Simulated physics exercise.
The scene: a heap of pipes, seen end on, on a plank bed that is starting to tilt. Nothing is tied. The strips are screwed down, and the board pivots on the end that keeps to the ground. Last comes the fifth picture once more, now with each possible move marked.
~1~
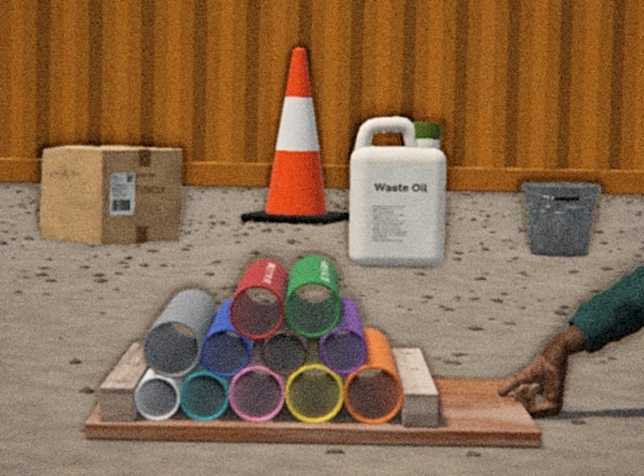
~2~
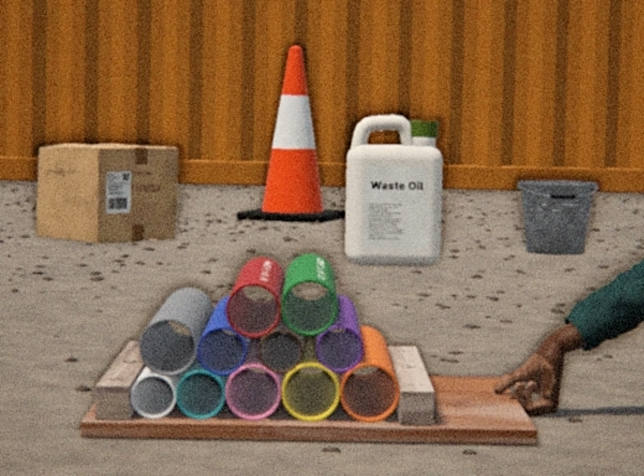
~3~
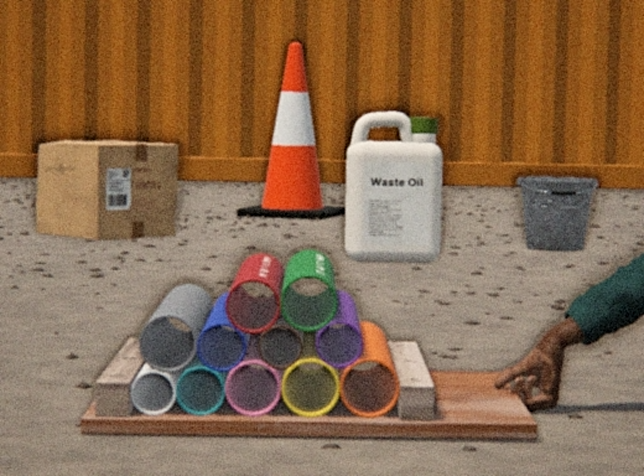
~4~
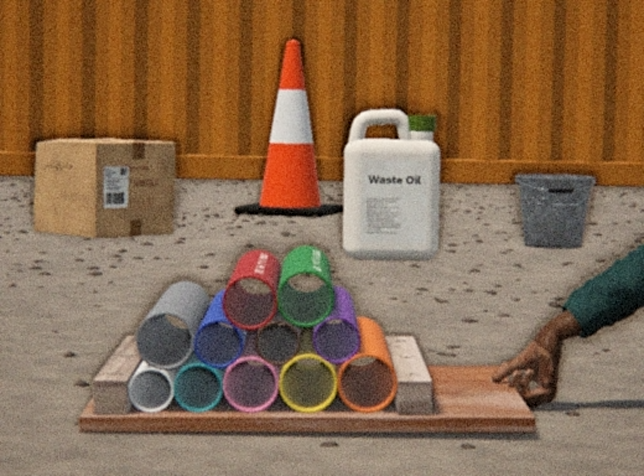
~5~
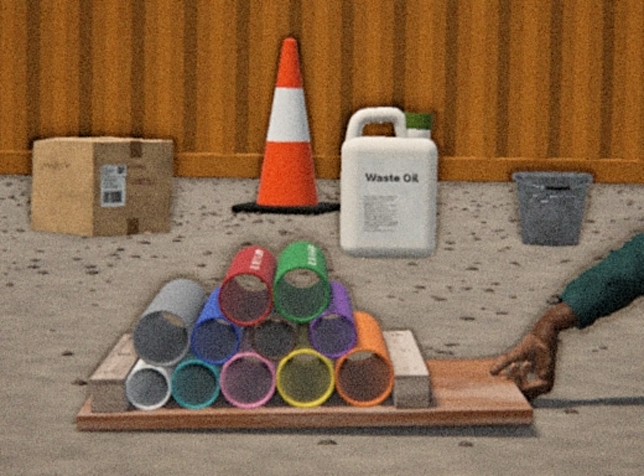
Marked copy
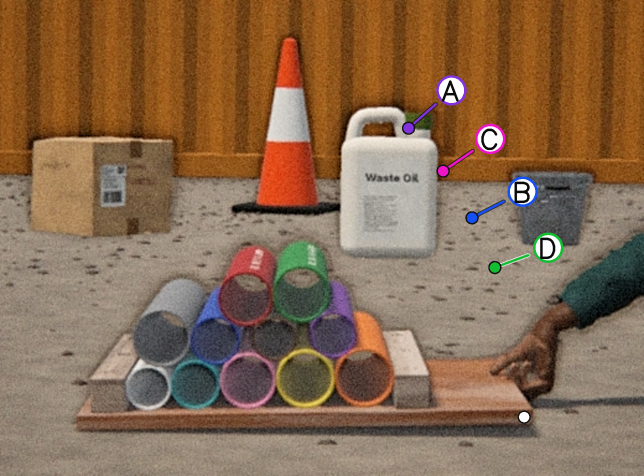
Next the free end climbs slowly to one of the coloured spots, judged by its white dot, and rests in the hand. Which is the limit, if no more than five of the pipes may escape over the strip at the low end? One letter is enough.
Up to B.
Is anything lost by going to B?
At B: Yes.
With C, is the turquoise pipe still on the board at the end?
Yes, with C.
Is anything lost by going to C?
Yes, at C.
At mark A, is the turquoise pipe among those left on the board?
Yes.
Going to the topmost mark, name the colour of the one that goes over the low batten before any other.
It is the grey one.
On the marked copy, A at (408, 128); B at (472, 218); C at (443, 171); D at (495, 268); the white dot at (524, 417).
With B. Early on, board at 17°.
Further on, board at 28°.
At the end, board at 28°, three over the low batten (blue, grey, red).
As for the rest, A six over the low batten; C six over the low batten; D three over the low batten (blue, grey, red).
